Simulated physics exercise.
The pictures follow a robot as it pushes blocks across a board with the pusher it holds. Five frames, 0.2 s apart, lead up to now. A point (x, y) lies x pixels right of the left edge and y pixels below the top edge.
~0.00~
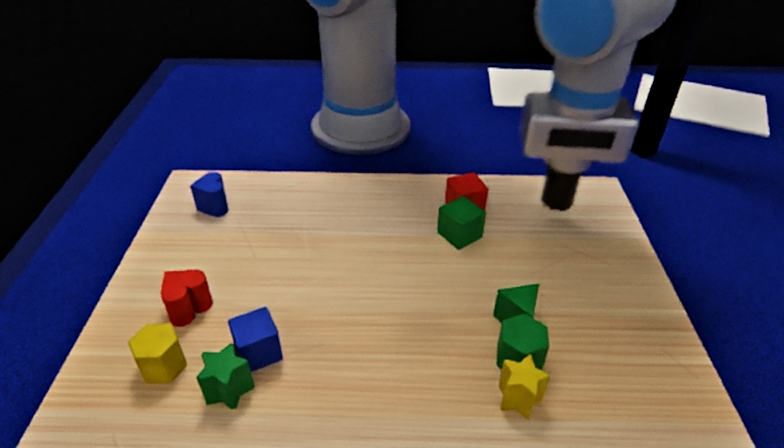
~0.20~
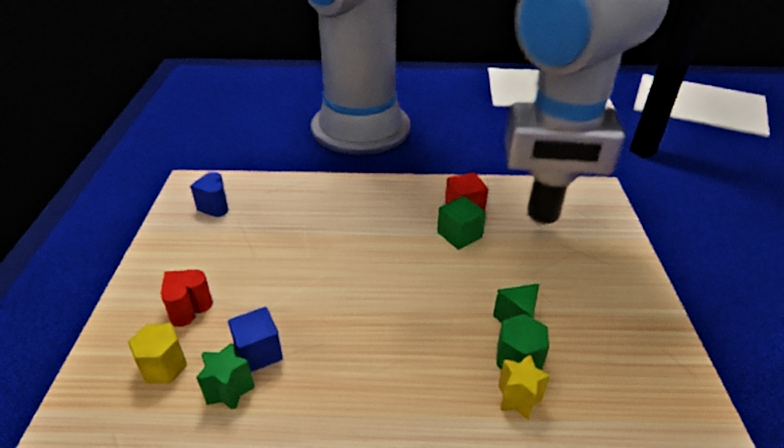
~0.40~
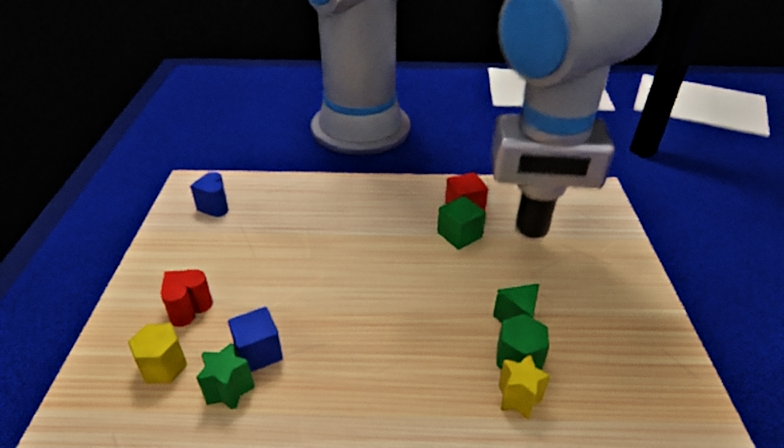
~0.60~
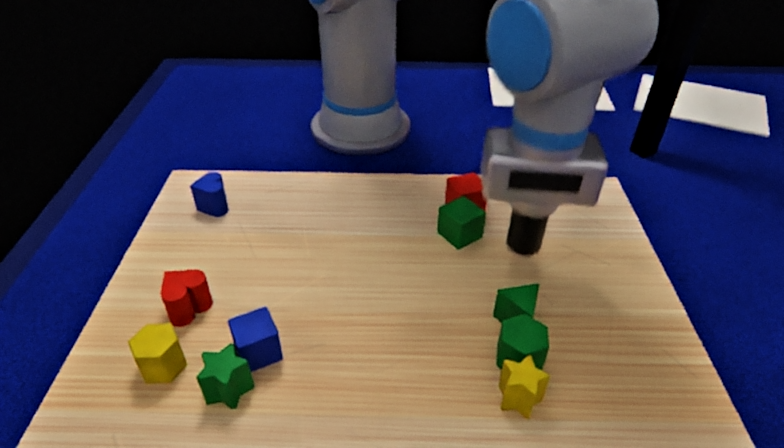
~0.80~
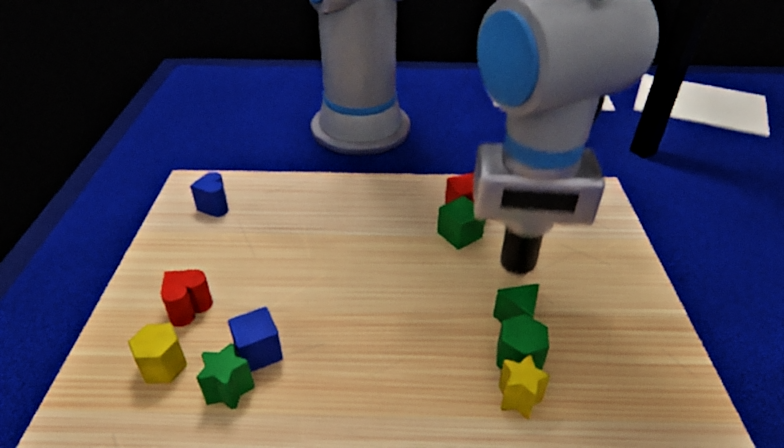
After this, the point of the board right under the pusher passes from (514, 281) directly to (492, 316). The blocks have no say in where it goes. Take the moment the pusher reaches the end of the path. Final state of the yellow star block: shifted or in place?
The yellow star block keeps its place.
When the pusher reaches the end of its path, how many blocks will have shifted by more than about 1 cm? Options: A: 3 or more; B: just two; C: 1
(C)
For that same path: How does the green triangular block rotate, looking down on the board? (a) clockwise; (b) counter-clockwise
The one that fits is b, counter-clockwise.
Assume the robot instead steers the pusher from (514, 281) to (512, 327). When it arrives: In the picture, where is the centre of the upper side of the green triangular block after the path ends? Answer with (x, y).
At pixel (544, 324).
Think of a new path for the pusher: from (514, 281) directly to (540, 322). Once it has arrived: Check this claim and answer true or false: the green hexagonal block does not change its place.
False - the claim does not hold.
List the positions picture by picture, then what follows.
Pusher tip (556, 203); block tops, green triangular block (523, 295); green hexagonal block (526, 333); yellow star block (526, 373), in the first picture.
Pusher (543, 215); blocks unchanged, in the second picture.
Pusher (532, 229); blocks unchanged, in the third picture.
Pusher (523, 246); blocks unchanged, in the fourth picture.
Pusher (518, 264); green triangular block (523, 295); green hexagonal block (526, 333); yellow star block (526, 373), in the fifth picture.
On the path given first. Halfway along, pusher (507, 281); nothing pushed yet.
At the end, pusher (495, 299); green triangular block (527, 307), turned 40° anticlockwise; green hexagonal block (527, 338); yellow star block in place.
